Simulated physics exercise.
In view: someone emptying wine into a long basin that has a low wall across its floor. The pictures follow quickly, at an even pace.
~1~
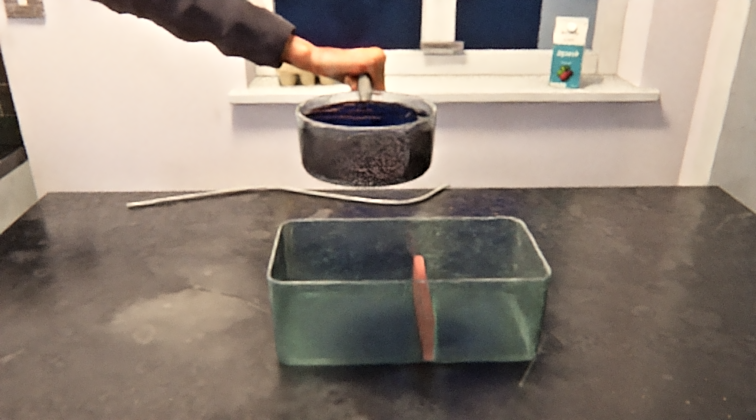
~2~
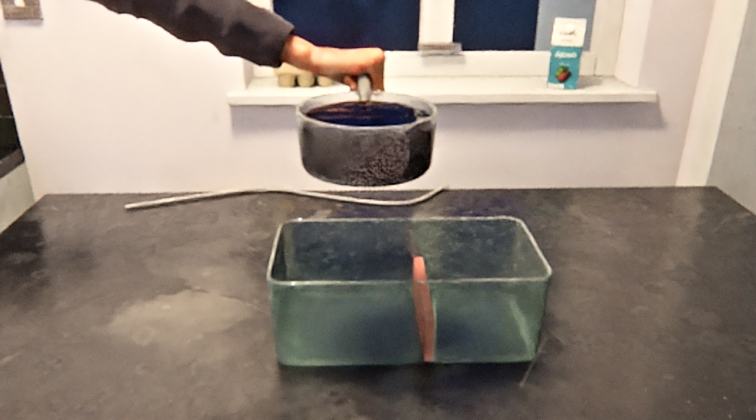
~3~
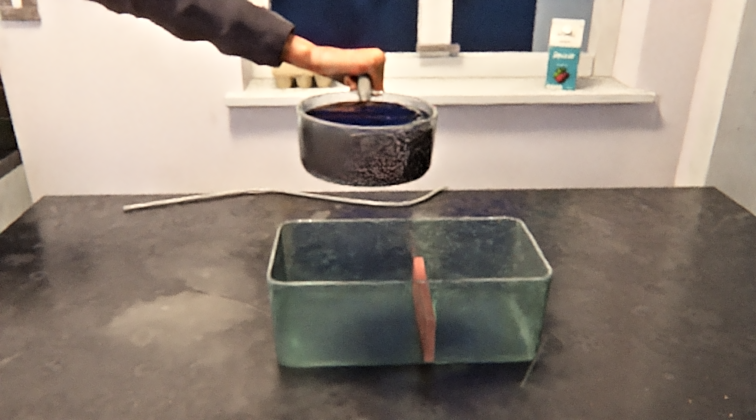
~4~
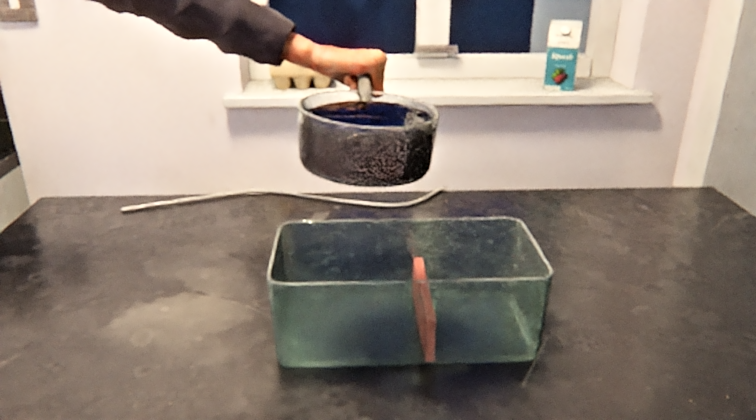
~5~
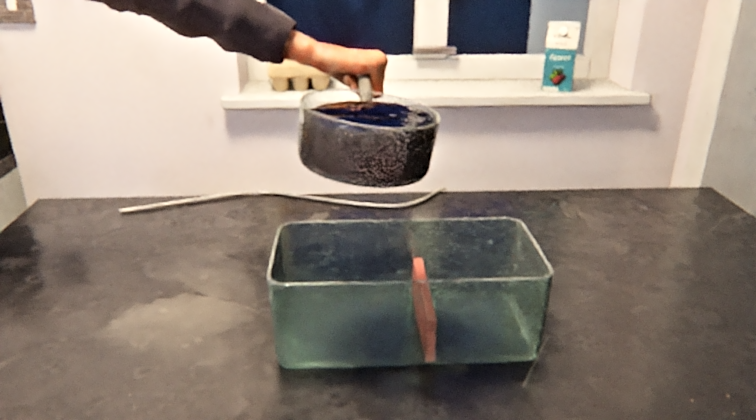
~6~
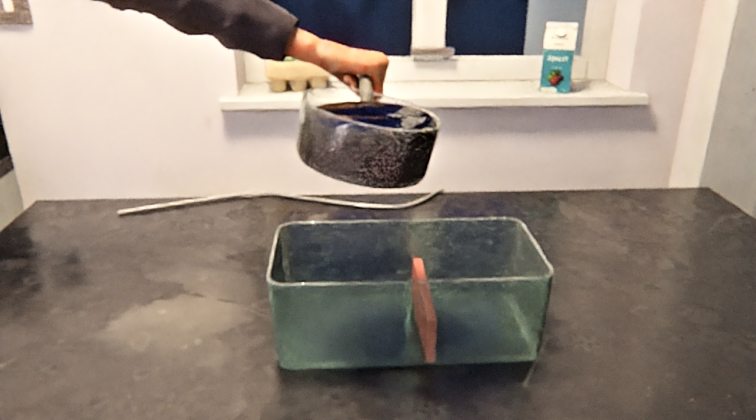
In this clip, a hand holds a round pot of dark liquid above a long glass basin with a low reddish divider across its floor, keeping it nearly level at first, then tilting it slightly down to the right.
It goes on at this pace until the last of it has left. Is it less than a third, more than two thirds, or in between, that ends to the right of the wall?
In the end above two thirds is right of the wall.
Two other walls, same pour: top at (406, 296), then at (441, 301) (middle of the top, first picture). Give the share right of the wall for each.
In turn 95 and 60 in a hundred.
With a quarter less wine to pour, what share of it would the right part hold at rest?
Roughly 85 in a hundred.
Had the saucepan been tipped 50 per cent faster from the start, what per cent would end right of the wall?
It comes to 80 per cent or so.
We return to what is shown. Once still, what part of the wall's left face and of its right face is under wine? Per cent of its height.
Near 10 on the left, 70 on the right.
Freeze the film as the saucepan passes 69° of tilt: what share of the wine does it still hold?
Roughly 45 in a hundred.
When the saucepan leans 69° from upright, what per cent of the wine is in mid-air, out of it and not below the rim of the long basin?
Some 40 per cent.
A moment on, the saucepan is tipped part way and 44 per cent is still to pour, 0 is left of the wall and 18 right of it.
Next, the saucepan is tipped right over and 6 per cent is still to pour, 3 is left of the wall and 83 right of it.
Then the saucepan is tipped right over and 0 per cent is still to pour, 9 is left of the wall and 90 right of it.
Later the saucepan is tipped right over and 0 per cent is still to pour, 9 is left of the wall and 90 right of it.
At rest 9 per cent lies left of the wall, 90 right of it and 1 outside.
